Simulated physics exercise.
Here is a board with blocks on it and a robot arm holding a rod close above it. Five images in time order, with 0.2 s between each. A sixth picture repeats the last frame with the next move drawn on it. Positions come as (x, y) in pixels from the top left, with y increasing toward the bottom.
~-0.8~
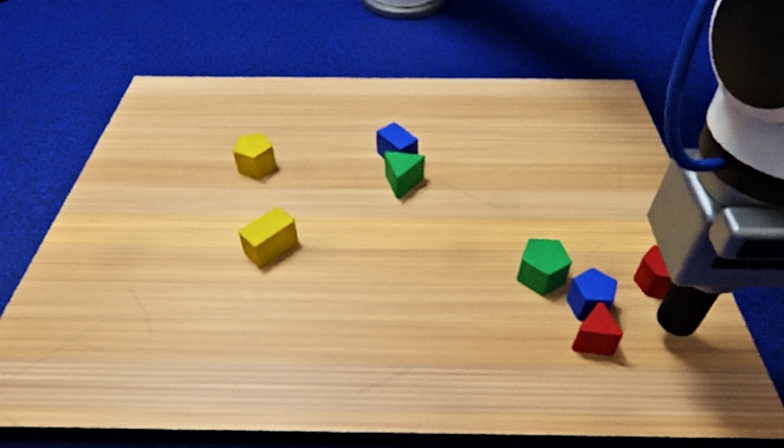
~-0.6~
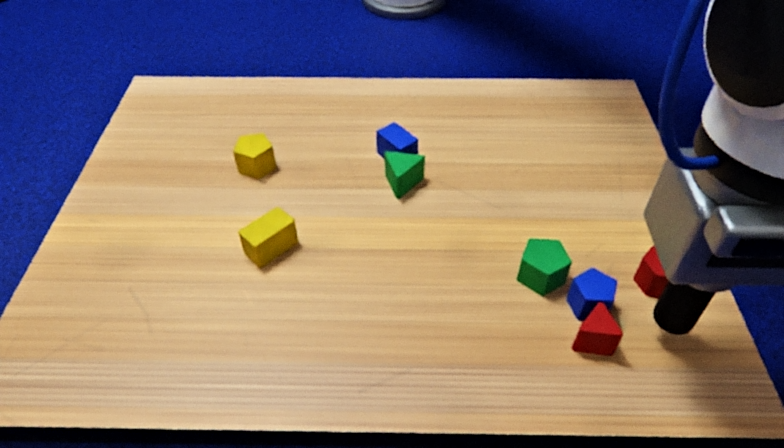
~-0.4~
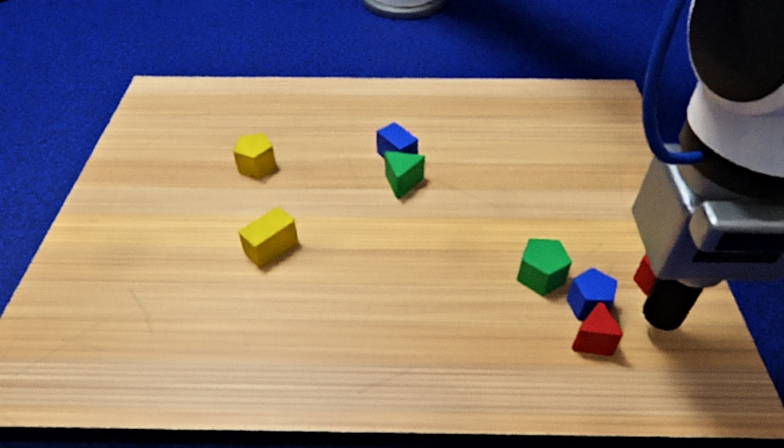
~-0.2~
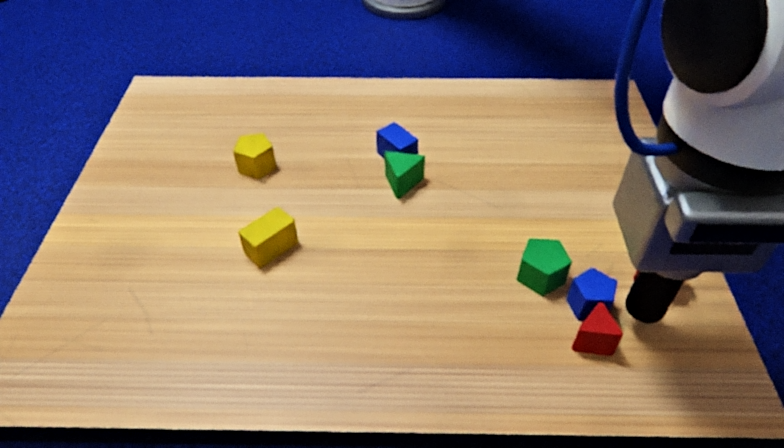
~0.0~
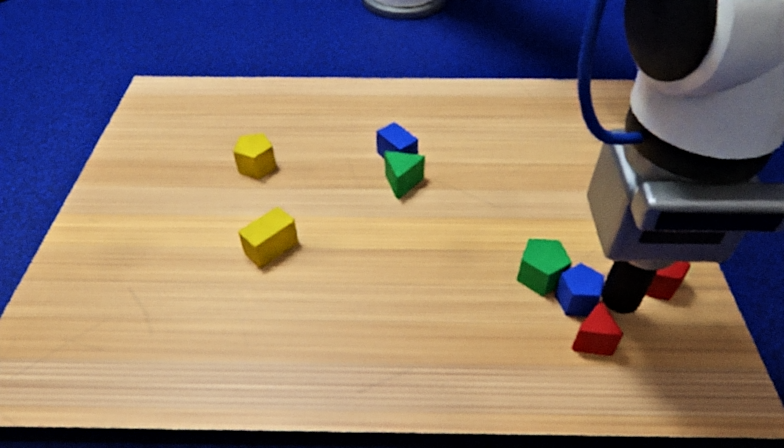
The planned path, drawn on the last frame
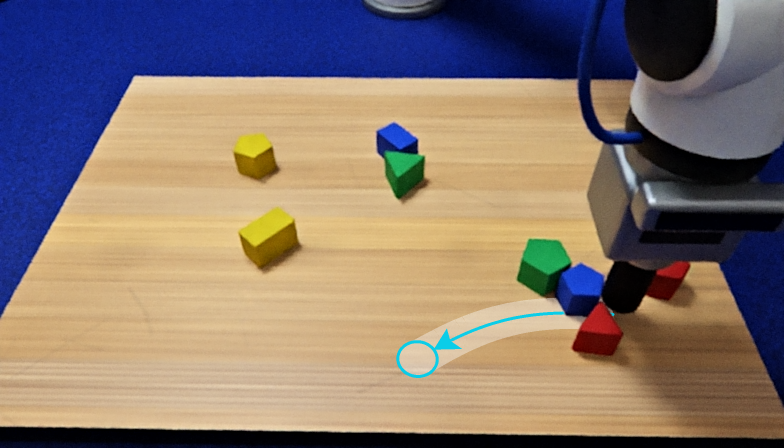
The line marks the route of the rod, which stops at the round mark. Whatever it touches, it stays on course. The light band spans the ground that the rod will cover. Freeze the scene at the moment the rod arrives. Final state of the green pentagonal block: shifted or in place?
It gets pushed out of place.
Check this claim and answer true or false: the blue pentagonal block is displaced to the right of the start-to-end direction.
That claim is true.
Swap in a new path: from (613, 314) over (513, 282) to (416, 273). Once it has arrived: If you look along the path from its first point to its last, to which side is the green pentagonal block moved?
Out to the right.
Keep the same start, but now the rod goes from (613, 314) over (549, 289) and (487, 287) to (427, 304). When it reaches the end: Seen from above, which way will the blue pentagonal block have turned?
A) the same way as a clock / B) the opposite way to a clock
A - the same way as a clock.
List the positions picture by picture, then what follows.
In the first picture, lower end of the rod (676, 322), tops of blocks, green pentagonal block (546, 254), blue pentagonal block (597, 285), red triangle (602, 321), red hexagon partly hidden.
In the second picture, rod (672, 320), blocks as before.
In the third picture, rod (661, 316), blocks as before.
In the fourth picture, rod (644, 309), blocks as before.
In the fifth picture, rod (620, 300), green pentagonal block (546, 254), blue pentagonal block (584, 280), red triangle (602, 321), red hexagon partly hidden.
The drawn path runs from (613, 314) through (544, 314) and (478, 328) to (418, 359).
The first path, step by step. One third of the way, rod (547, 299); green pentagonal block (522, 240), turned 35° clockwise; blue pentagonal block (518, 270), turned 40° clockwise; red triangle (583, 320), turned 75° anticlockwise.
Two thirds of the way, rod (481, 314); green pentagonal block (522, 240), turned 35° clockwise; blue pentagonal block (501, 268), turned 55° clockwise; red triangle (583, 320), turned 75° anticlockwise.
At the end, rod (418, 345); green pentagonal block (522, 240), turned 35° clockwise; blue pentagonal block (501, 268), turned 55° clockwise; red triangle (583, 320), turned 75° anticlockwise; red hexagon not moved.
